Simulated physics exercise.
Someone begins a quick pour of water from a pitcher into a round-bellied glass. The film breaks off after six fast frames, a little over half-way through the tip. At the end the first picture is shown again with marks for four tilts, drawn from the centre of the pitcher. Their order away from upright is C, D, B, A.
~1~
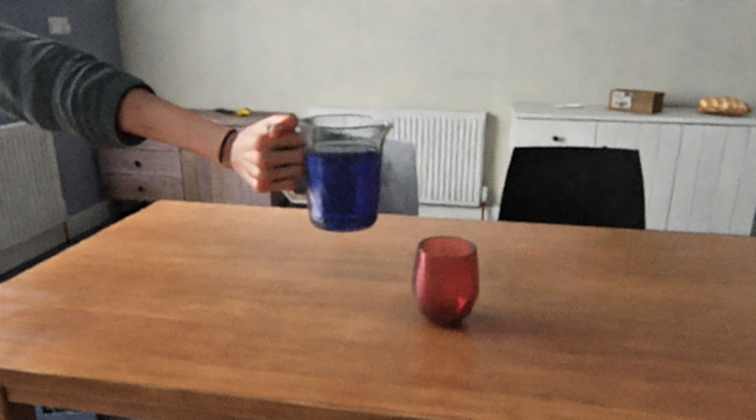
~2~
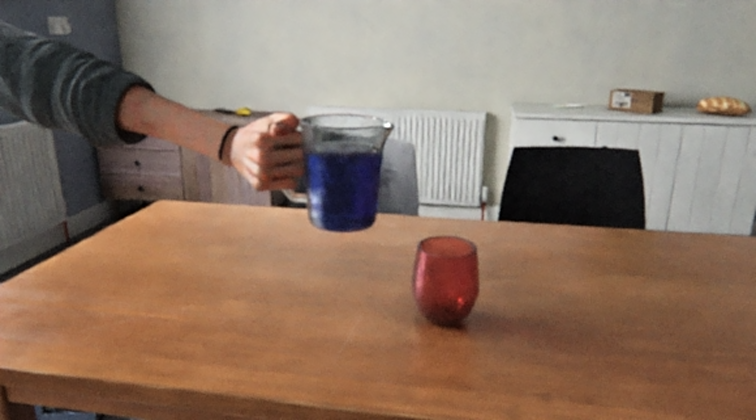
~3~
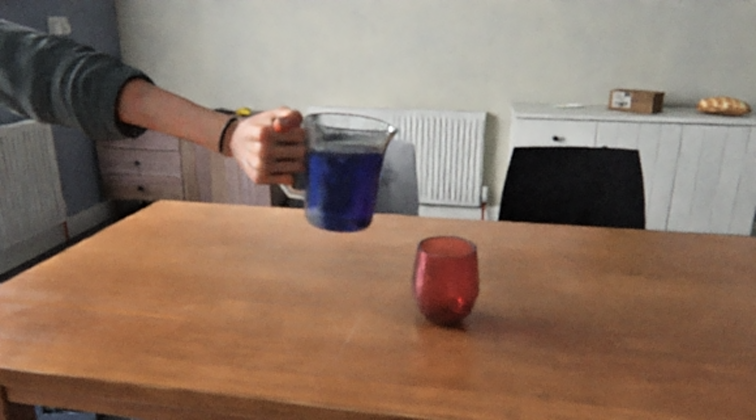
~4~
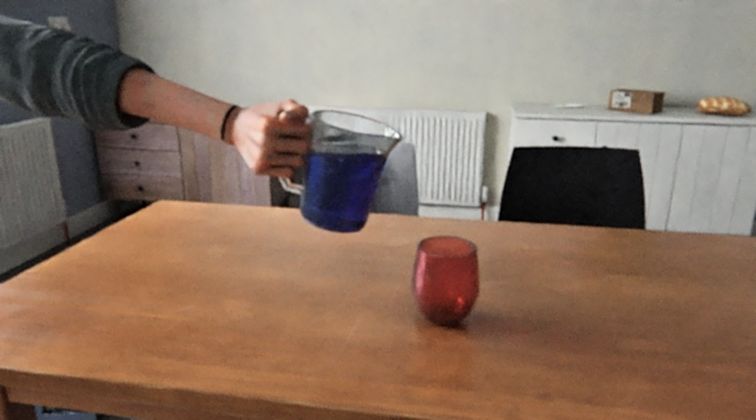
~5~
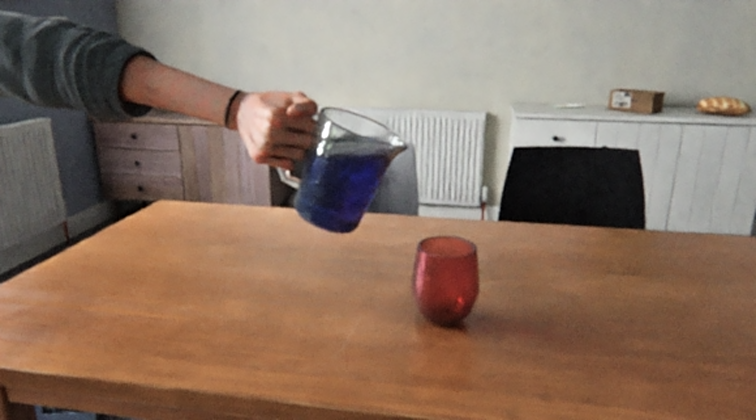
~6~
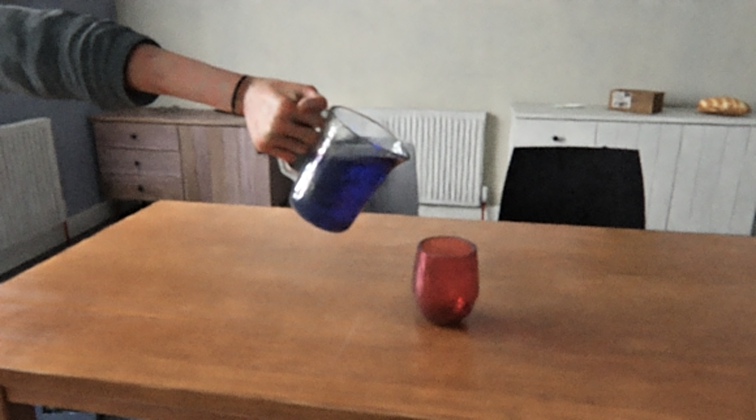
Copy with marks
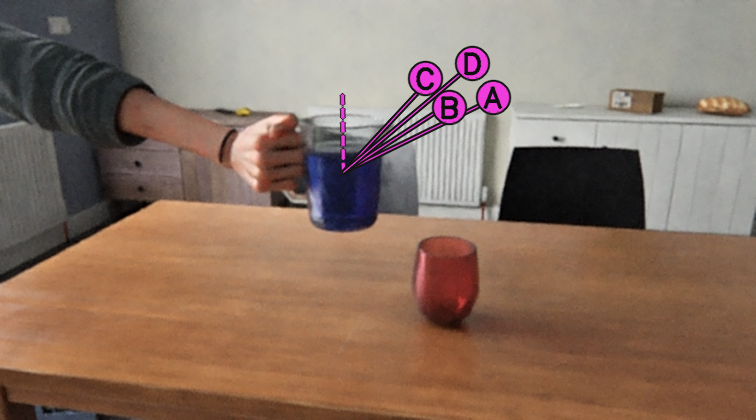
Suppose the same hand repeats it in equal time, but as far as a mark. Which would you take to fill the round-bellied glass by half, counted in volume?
Choose A.
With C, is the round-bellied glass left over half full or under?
Under.
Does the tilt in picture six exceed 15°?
Yes.
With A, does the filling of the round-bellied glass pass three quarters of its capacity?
No, less.
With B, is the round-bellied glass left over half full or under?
Under half.
On the marked copy, A at (478, 105); B at (433, 113); C at (416, 93); D at (459, 74).
With A, the round-bellied glass ends with about 47 % of what it can hold.
With B, the round-bellied glass ends with about 32 % of what it can hold.
With C, the round-bellied glass ends with about 9 % of what it can hold.
With D, the round-bellied glass ends with about 19 % of what it can hold.
